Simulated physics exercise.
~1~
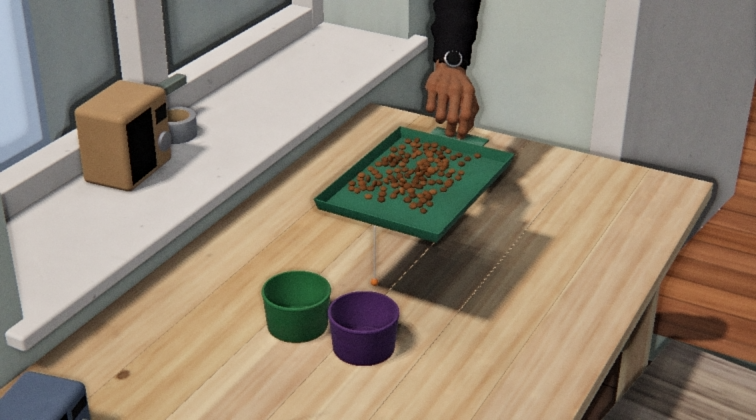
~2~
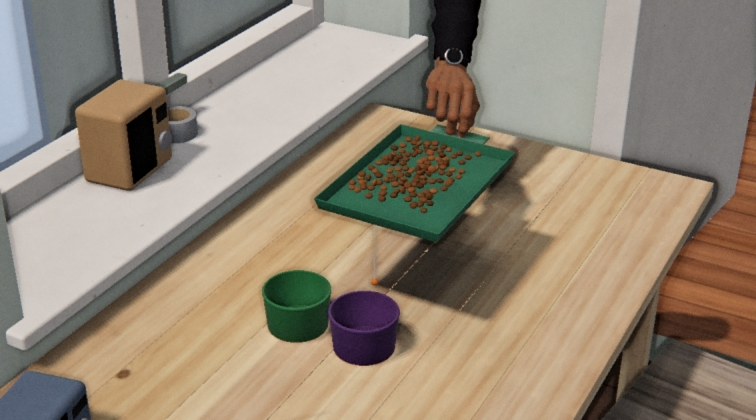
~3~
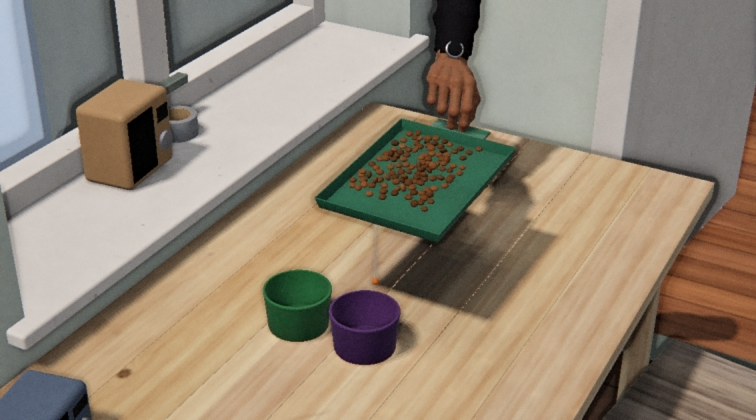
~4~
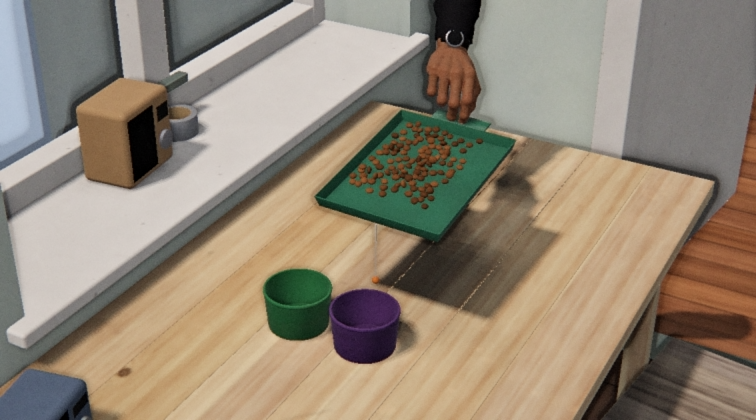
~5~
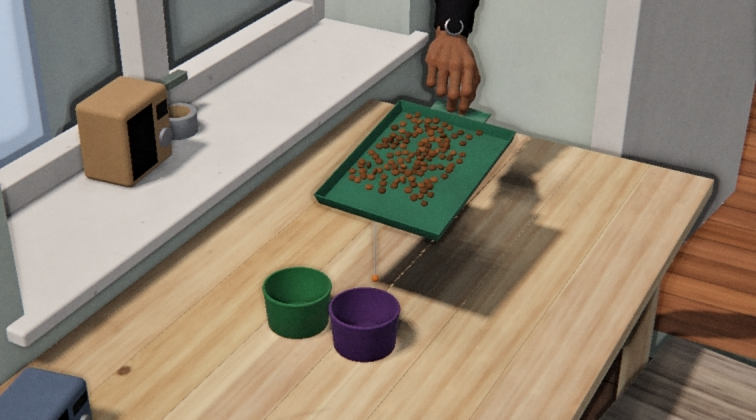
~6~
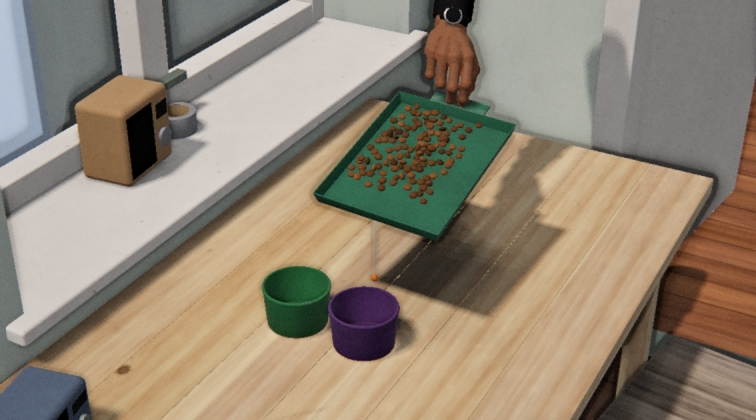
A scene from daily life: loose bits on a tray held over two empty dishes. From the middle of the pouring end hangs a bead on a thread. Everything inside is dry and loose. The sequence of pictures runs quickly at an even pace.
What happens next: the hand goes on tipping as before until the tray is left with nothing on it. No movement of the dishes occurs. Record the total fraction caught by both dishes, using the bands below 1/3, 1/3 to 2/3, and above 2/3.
Once it's all tipped, the dishes get a third or more but no more than two thirds of it.
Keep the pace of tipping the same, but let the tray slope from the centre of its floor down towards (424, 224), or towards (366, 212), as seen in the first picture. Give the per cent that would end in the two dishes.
Well, 10 percent for one and then 80 percent for the other.
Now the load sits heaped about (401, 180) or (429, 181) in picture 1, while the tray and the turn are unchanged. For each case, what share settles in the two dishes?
Shares in turn: 50 % and 30 %.
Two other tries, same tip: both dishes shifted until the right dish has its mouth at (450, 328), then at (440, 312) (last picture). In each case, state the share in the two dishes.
It would be roughly 70 per cent, followed by roughly 70 per cent.
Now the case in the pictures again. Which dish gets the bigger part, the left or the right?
That turns out to be the right.
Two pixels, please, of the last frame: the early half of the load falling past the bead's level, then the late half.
Starting near (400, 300), moving on to near (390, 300).
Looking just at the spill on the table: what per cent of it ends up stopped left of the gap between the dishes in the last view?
About 10 %.
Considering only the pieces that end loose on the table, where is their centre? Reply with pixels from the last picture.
Near (421, 356).
Just after the last frame, tray tipped steeply; almost all on the tray; about a tenth in the air.
A moment on, tray tipped right over; roughly two thirds on the tray; about a tenth in the right dish; about a tenth outside both; about a tenth in the air.
Further on, tray tipped past a quarter turn; roughly half in the right dish; roughly half outside both.
When it is over, tray tipped past a quarter turn; roughly half in the right dish; not one in the left dish; roughly half outside both.
